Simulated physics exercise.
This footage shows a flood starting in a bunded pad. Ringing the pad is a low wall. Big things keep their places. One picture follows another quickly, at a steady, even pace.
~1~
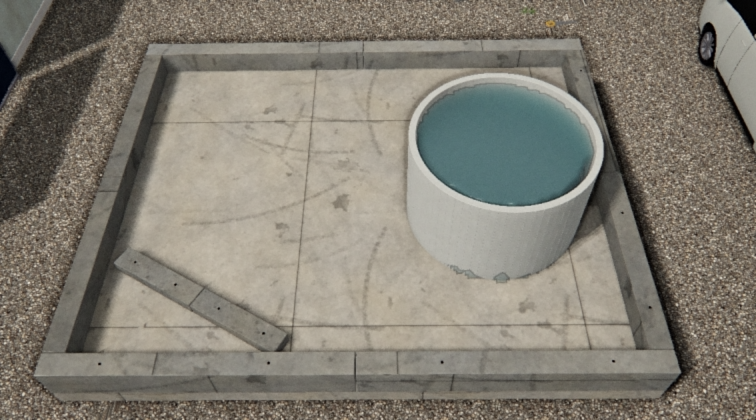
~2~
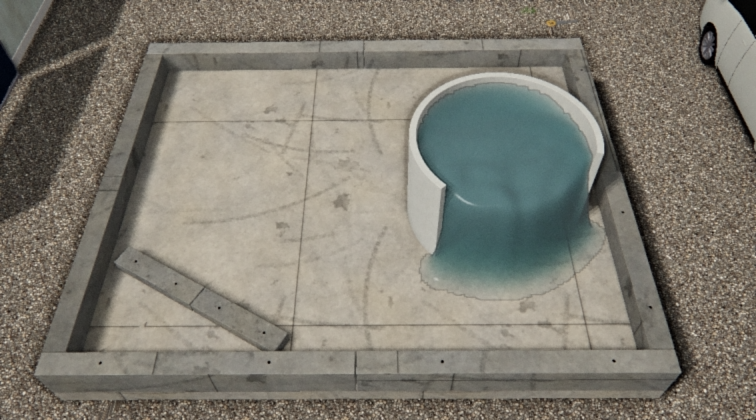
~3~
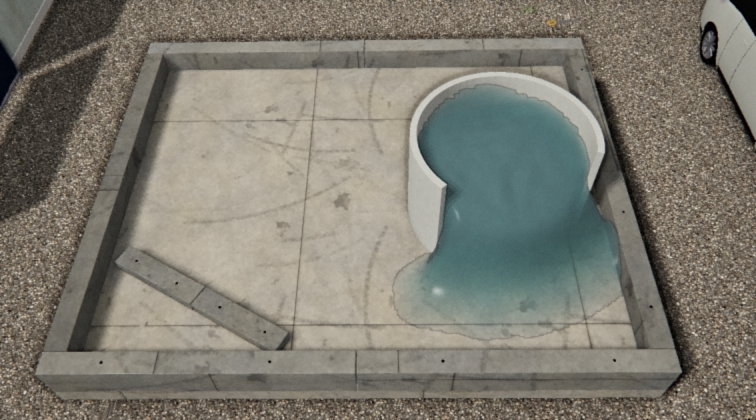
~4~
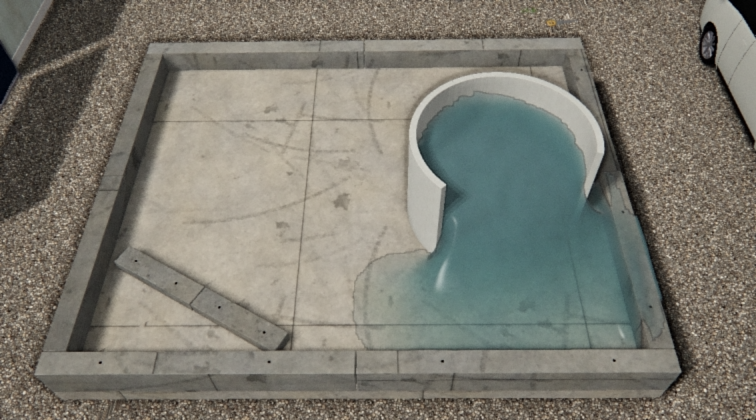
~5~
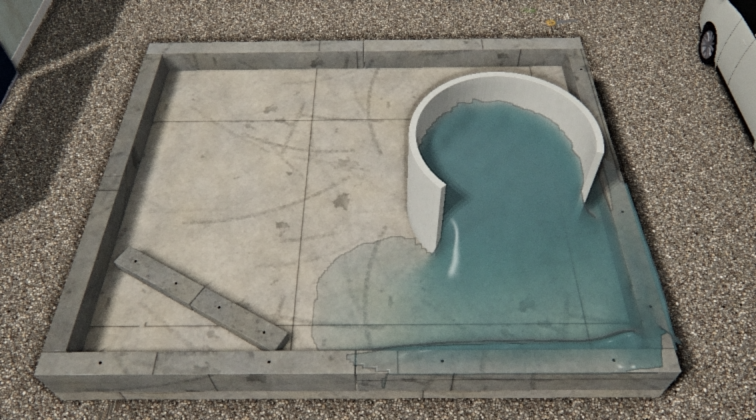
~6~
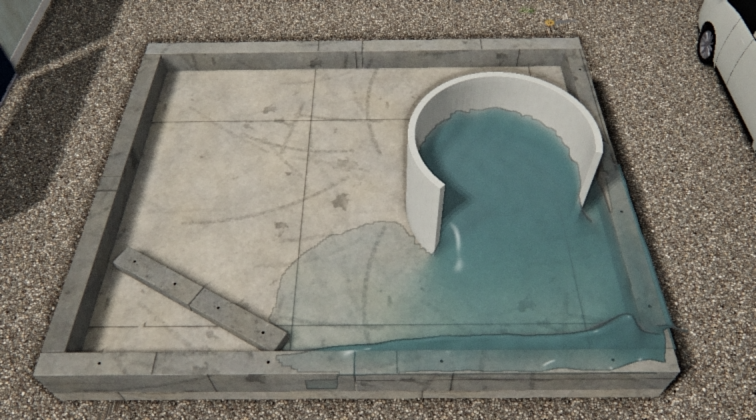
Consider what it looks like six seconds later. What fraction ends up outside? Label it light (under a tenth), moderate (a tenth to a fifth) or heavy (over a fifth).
Heavy.
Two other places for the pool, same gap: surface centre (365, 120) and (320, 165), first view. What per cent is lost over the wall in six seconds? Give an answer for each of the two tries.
Taking them in turn, it comes to about 18 per cent and then about 28 per cent.
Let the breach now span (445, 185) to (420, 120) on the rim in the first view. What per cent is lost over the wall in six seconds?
Close to 6 percent, I'd say.
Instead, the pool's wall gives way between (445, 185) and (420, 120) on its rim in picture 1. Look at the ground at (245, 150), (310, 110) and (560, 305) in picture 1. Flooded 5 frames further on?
Taking them as listed, I'd say drenched, drenched and unwetted.
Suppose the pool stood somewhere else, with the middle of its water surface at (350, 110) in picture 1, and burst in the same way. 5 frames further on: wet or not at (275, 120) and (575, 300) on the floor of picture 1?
Point one: Not reached; point two: Inundated.
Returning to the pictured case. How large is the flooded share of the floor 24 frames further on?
The answer is around 80 per cent.
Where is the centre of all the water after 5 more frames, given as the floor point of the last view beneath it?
The water's centre sits above (482, 268).
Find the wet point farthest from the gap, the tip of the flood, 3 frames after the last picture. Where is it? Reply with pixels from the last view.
The flood front should get to about (97, 364).
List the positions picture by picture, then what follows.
The first frame shows still water in the round pool at (504, 142).
In the second frame, the front is at (599, 233), out from the gap at (526, 256).
In the third frame, water pours out at (527, 254) and has run to (405, 308).
In the fourth frame, the front is at (376, 345), out from the gap at (525, 259).
In the fifth frame, the front is at a hidden place, out from the gap at (525, 260).
In the sixth frame, water pours out at (524, 261) and has run to a hidden place.
A moment on, water covers 30 % of the floor; the low wall has let 10 % over.
Next, water covers 35 % of the floor; the low wall has let 20 % over.
Then, water covers 55 % of the floor; the low wall has let 31 % over.
Later, water covers 70 % of the floor; the low wall has let 32 % over.
In the end, water covers 80 % of the floor; the low wall has let 32 % over.
